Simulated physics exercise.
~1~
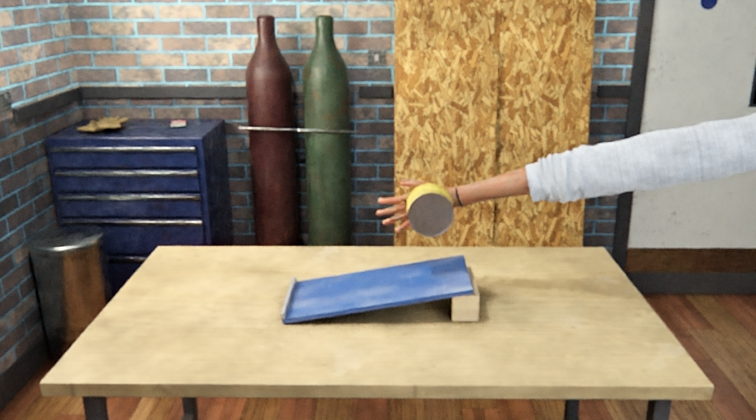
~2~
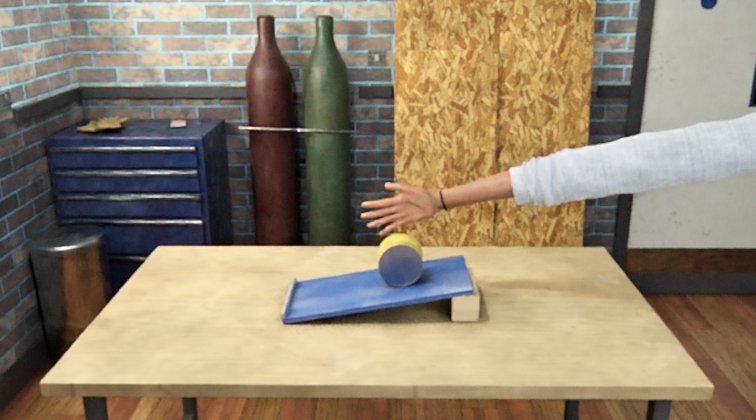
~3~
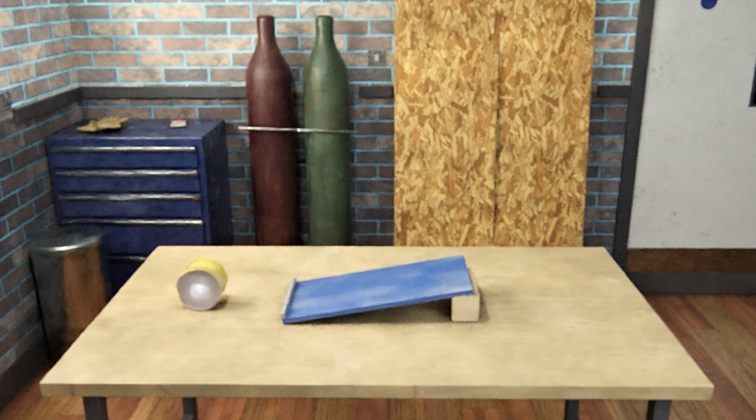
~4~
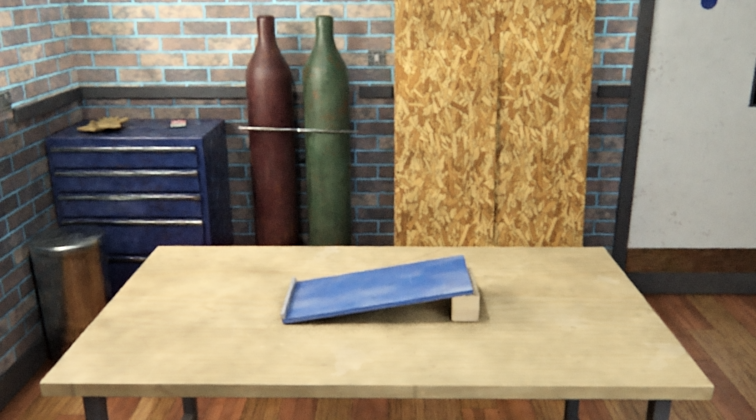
A blue board slopes down to the left on a pale wooden table, its raised right end propped on a small block, seen from the front by a still camera in a brick-walled workshop. Behind it stand a blue drawer cabinet, red and green cylinders and a tall wood panel. A hand reaching in from the right holds a round yellow tub above the board. The hand lets go and draws back as the tub rests on the slope. The tub runs down leftward, off the board and across the tabletop. Finally it is out of sight, while the board remains in place.
